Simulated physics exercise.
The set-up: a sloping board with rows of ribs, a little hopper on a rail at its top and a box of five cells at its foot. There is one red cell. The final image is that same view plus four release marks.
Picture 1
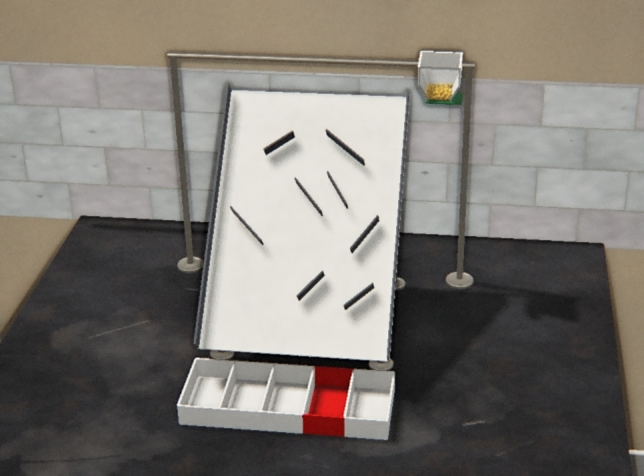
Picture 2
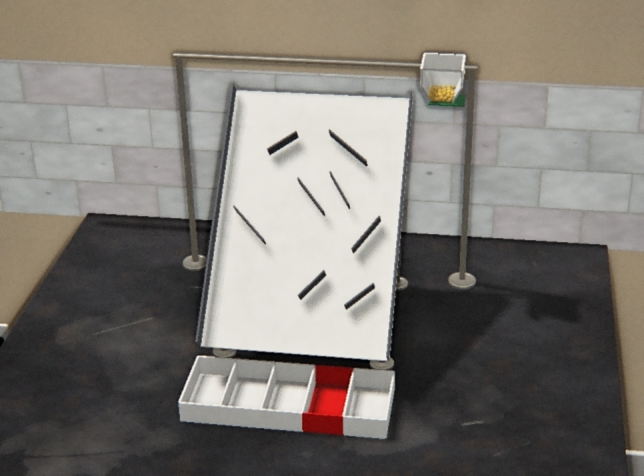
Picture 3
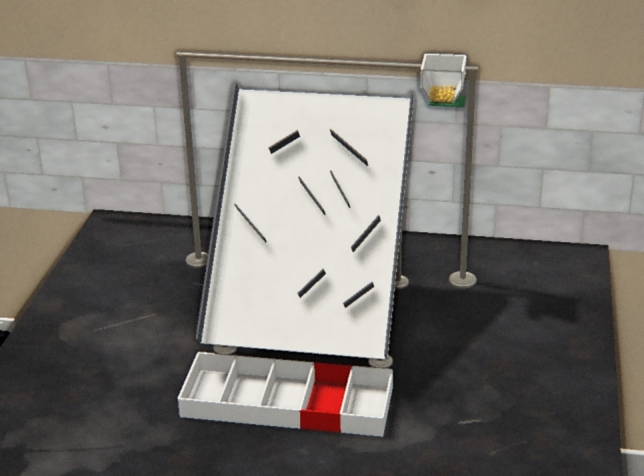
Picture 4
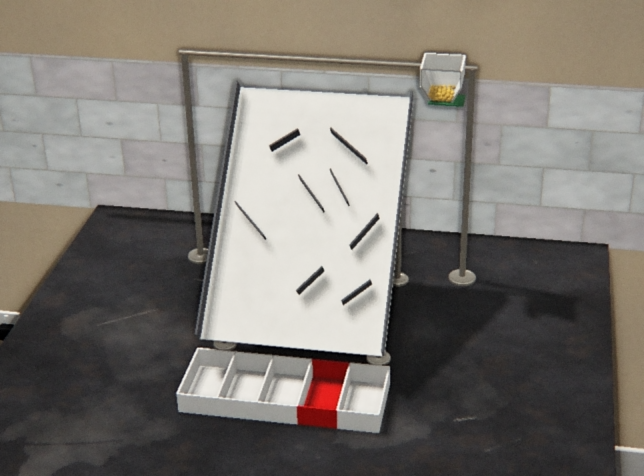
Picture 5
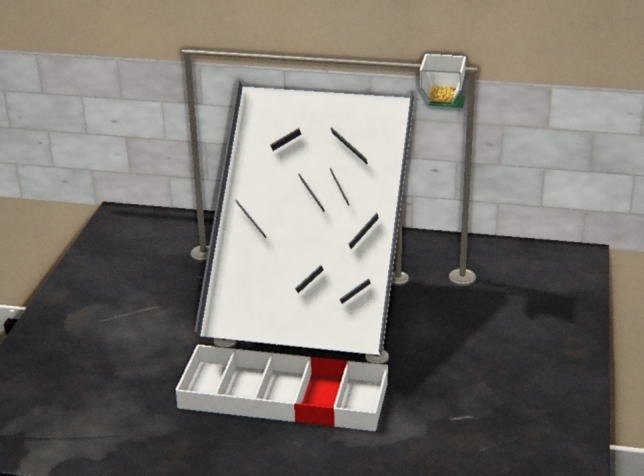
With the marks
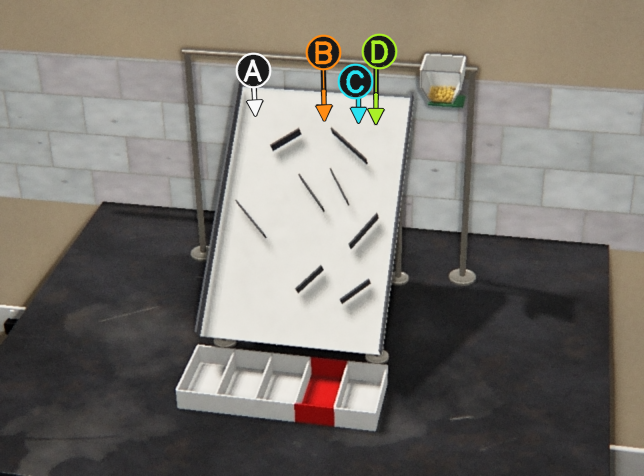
A sloping white board with dark ribs standing above a five-cell box with one red cell, the view shifting slightly.
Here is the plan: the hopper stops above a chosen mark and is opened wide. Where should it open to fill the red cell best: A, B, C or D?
B is best.
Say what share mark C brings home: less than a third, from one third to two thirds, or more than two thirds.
Less than a third.
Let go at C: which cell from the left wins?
The fifth.
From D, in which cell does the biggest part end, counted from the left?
The fifth.
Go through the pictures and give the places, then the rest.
In the first picture, hopper at (440, 93), puffed corn balls, door shut.
In the second picture, ribs (267, 149) to (297, 131), (329, 130) to (366, 161), (298, 177) to (323, 211).
In the third picture, ribs (330, 170) to (348, 203), (235, 204) to (264, 238), (351, 248) to (379, 215).
In the fourth picture, ribs (296, 291) to (322, 266), (341, 301) to (371, 279).
In the fifth picture, red cell at (314, 413), number 4 of 5 from the left.
On the marked copy, mark A meets the board at (255, 110); mark B meets the board at (324, 114); mark C meets the board at (358, 117); mark D meets the board at (375, 118).
Choosing A, none in the red cell, nearly all in other cells, a small part outside the box.
Choosing B, about a third in the red cell, about two thirds in other cells.
Choosing C, a small part in the red cell, nearly all in other cells.
Choosing D, a stray few in the red cell, nearly all in other cells.
